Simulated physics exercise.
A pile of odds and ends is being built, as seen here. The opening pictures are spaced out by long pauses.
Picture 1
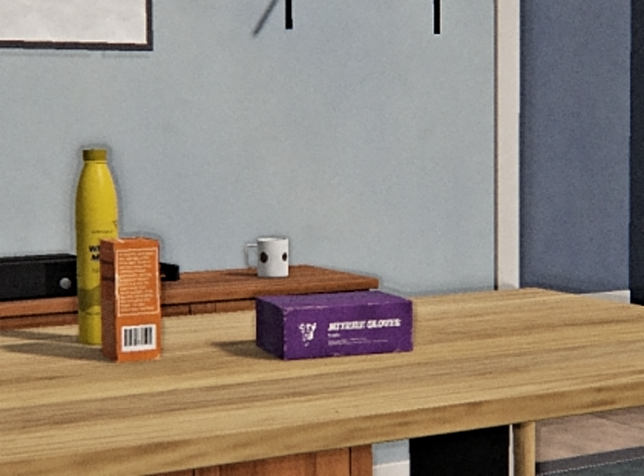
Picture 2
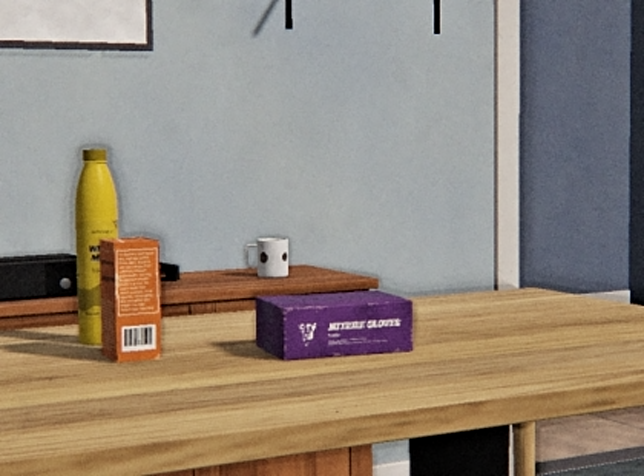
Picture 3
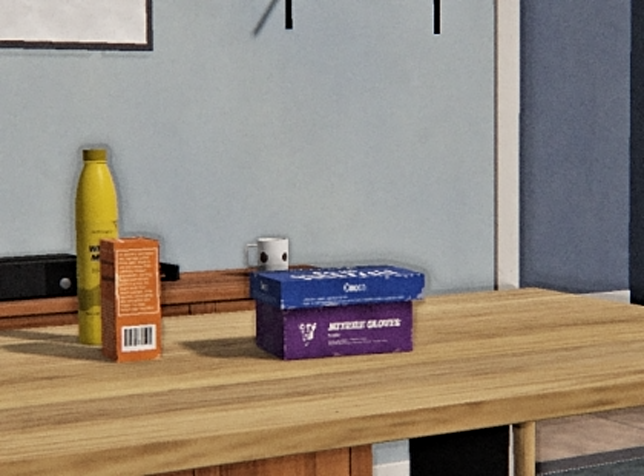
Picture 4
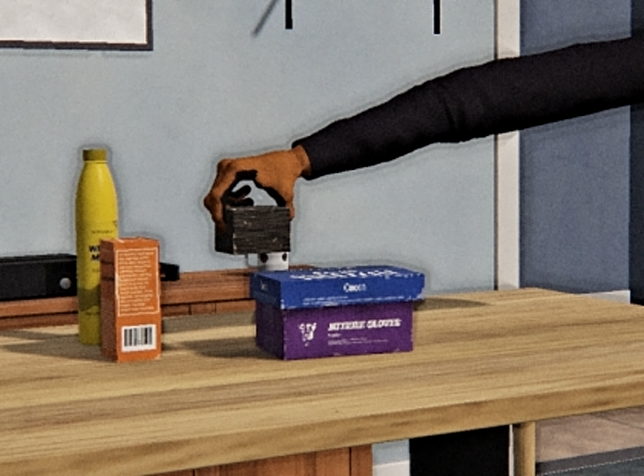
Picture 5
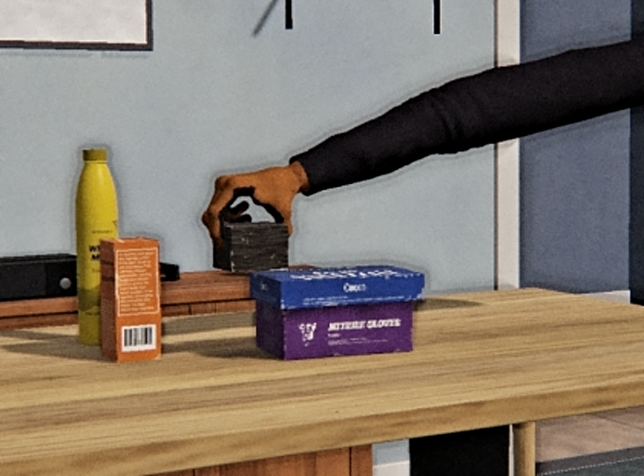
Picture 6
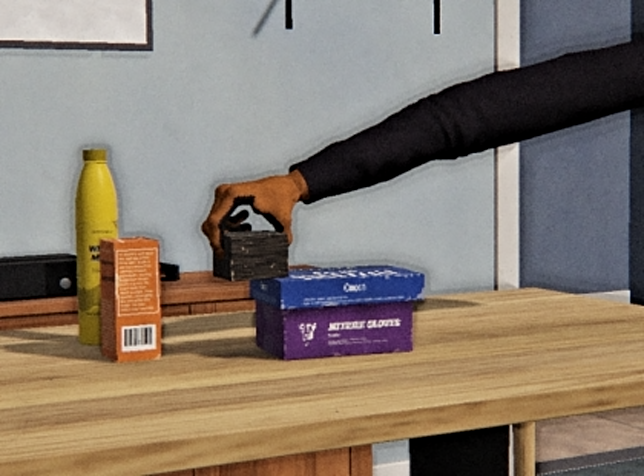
A hand lowering a black block behind a blue packet that has appeared on a purple box, beside an orange box and yellow bottle.
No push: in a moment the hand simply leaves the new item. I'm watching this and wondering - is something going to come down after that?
Yes: It doesn't stay intact.
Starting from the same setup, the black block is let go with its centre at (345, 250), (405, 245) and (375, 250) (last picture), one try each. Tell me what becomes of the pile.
Lab note - case 1: No collapse; case 2: Collapse; case 3: No collapse.
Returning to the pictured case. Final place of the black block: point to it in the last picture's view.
Near (240, 324).
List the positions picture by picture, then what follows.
In the first picture, the last thing is not in view yet; purple box (333, 324).
In the second picture, the last thing is not in view yet.
In the third picture, the last thing is not in view yet; purple box (333, 324).
In the fourth picture, still above its spot; black block (252, 230); blue packet (336, 285).
In the fifth picture, still above its spot; black block (250, 246); purple box (333, 324).
In the sixth picture, in place under the hand; black block (250, 255); blue packet (336, 285).
Then, 0.30 s past the last view, black block now fallen.
Then, 0.50 s past the last view, things are still on the move.
Then, 1.90 s past the last view, nothing new.
Finally, fallen, black block; the other 4 still in place. Final places as the last picture's camera would see them, black block near (241, 324). The pile comes apart.
